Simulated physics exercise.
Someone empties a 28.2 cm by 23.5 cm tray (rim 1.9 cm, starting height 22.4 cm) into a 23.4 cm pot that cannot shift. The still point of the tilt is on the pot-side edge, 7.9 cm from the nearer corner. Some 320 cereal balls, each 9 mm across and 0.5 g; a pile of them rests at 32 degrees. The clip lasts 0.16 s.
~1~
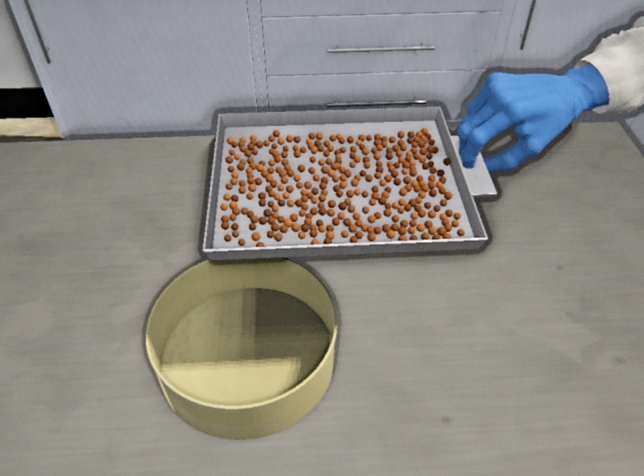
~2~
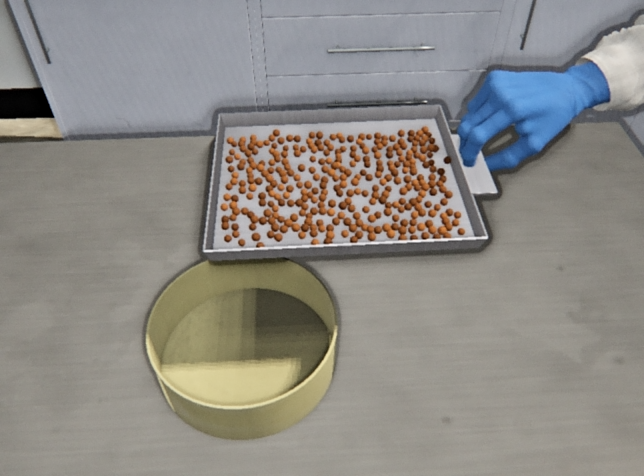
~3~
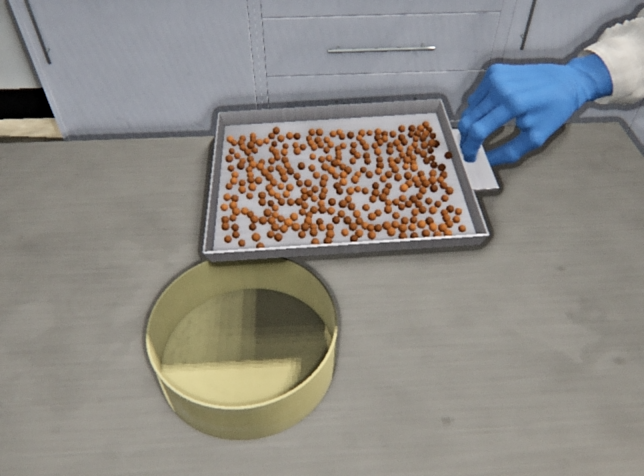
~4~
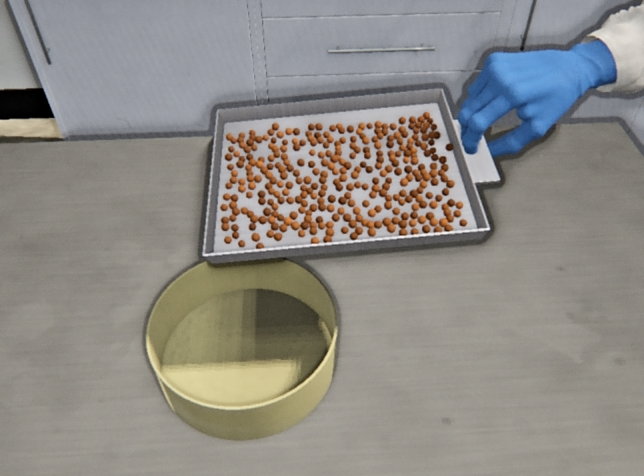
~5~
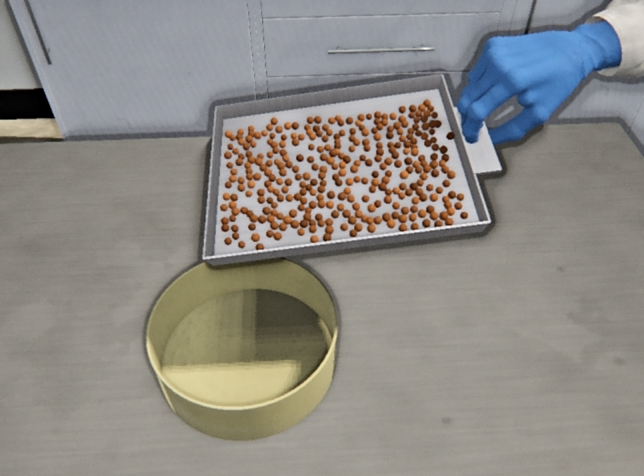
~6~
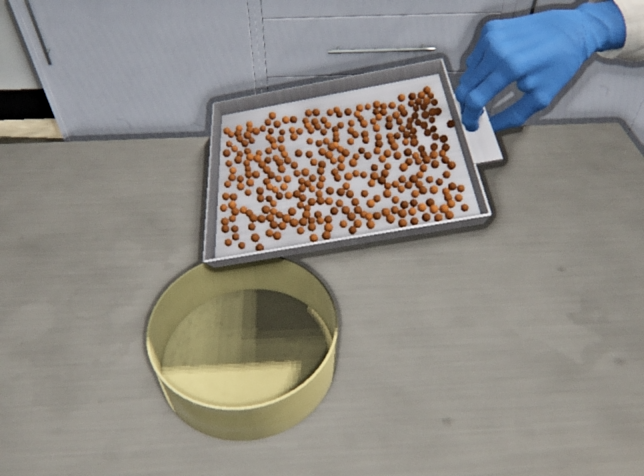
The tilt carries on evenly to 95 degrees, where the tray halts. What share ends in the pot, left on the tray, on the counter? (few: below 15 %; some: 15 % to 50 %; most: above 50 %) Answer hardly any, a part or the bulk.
Pot the bulk, tray hardly any, counter hardly any.
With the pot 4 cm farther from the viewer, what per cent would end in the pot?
It would be near 85 per cent.
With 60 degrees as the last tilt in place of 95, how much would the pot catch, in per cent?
It would be near 35 per cent.
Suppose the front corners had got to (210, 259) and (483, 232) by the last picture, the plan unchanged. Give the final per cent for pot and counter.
Pot 85, counter 15.
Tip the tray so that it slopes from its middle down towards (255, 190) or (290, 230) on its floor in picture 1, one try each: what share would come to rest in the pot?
Some 45 and 95 per cent.
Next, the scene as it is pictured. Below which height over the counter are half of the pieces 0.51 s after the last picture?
About 24 cm.
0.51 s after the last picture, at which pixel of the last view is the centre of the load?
At about (222, 240).
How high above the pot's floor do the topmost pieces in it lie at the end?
About 3.0 cm.
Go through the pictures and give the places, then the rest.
Tray tilt 0 degrees, front corners at (209, 247) and (482, 235); middle of the pieces at (343, 185); pot at (242, 321), in the first picture.
Tray tilt 1 degrees, front corners at (209, 248) and (482, 235); middle of the pieces at (343, 185), in the second picture.
Tray tilt 2 degrees, front corners at (209, 249) and (483, 231); middle of the pieces at (343, 182), in the third picture.
Tray tilt 5 degrees, front corners at (208, 251) and (484, 226), lowest corner left front; middle of the pieces at (343, 178), in the fourth picture.
Tray tilt 9 degrees, front corners at (208, 254) and (484, 219), lowest corner left front; middle of the pieces at (342, 173), in the fifth picture.
Tray tilt 13 degrees, front corners at (208, 257) and (484, 211), lowest corner left front; middle of the pieces at (341, 167); pot at (243, 322), in the sixth picture.
Then, 0.30 s after the last picture, tilt 53 degrees; the tray holds 100 %, the pot 0 %.
Then, 0.51 s after the last picture, tilt 81 degrees; the tray holds 90 %, the pot 0 %.
Then, 0.82 s after the last picture, tilt 95 degrees; the tray holds 5 %, the pot 85 %.
In the end, pot 95 %, tray 0 %, counter 5 %.
